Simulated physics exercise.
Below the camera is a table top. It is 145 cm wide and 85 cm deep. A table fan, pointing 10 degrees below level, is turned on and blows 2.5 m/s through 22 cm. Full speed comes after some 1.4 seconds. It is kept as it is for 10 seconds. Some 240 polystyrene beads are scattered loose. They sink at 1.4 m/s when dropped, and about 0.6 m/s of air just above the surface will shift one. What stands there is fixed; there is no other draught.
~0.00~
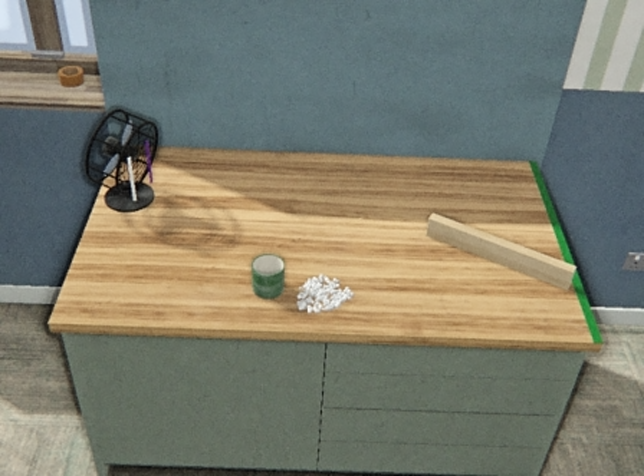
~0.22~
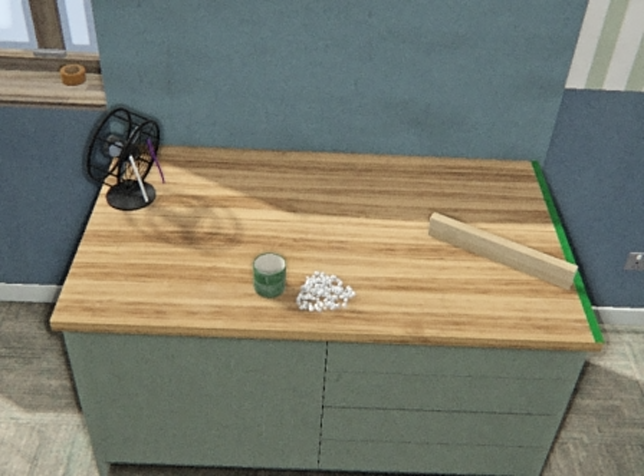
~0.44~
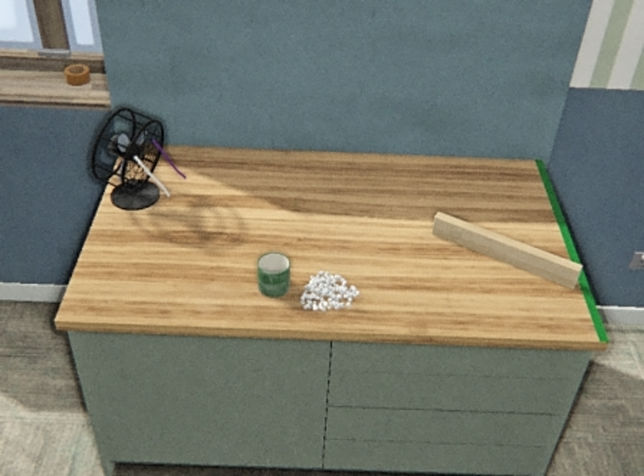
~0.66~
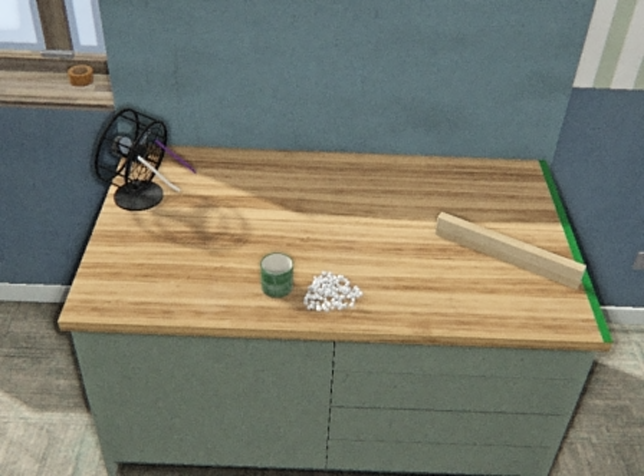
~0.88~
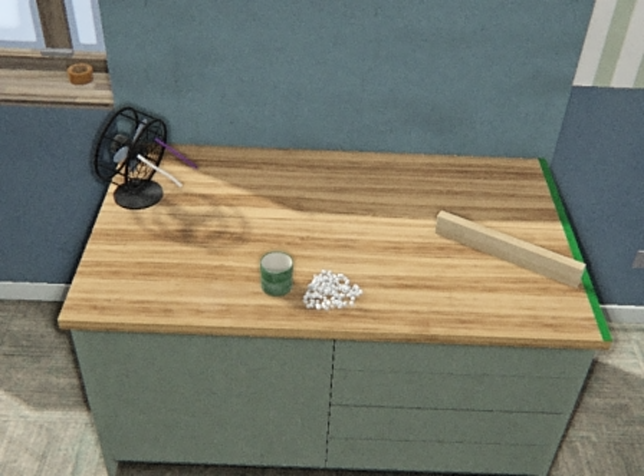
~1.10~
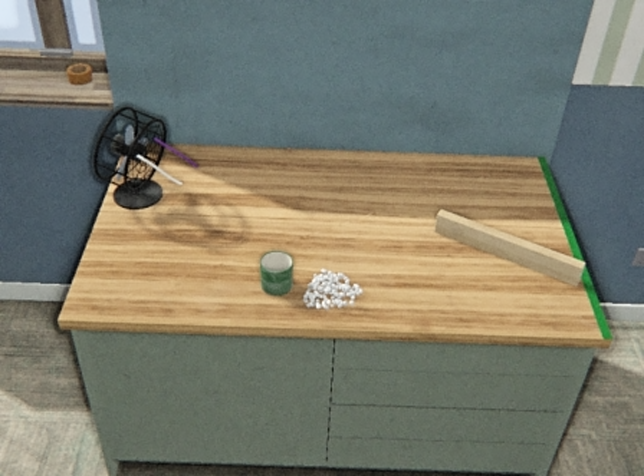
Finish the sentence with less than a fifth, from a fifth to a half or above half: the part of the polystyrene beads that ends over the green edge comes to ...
It comes to less than a fifth.
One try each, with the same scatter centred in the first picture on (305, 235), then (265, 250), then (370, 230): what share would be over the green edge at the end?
Results, one try each: 70 %, 2 %, 100 %.
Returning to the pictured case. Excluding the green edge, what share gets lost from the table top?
My best guess is roughly 70 %.
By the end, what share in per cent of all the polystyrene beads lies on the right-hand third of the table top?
Something close to 0 % ends up there.
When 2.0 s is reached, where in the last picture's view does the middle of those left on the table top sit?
Approx. centre at (334, 317) px.
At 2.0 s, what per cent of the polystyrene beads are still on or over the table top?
That works out to roughly 60 % remaining.
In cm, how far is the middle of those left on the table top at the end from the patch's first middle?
That comes to some 10 centimetres.
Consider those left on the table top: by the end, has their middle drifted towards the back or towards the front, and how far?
Forward, about 10 cm.
After 2.0 s, 0 % are over the green edge; the middle of those still in play is near (334, 317); 45 % have settled or left.
After 3.2 s, 0 % are over the green edge; the middle of those still in play is near (334, 317); 62 % have settled or left.
After 5.5 s, 0 % are over the green edge; the middle of those still in play is near (329, 320); 71 % have settled or left.
After 10.0 s, at the end, 0 % are over the green edge; the middle of those still in play is near (322, 317).
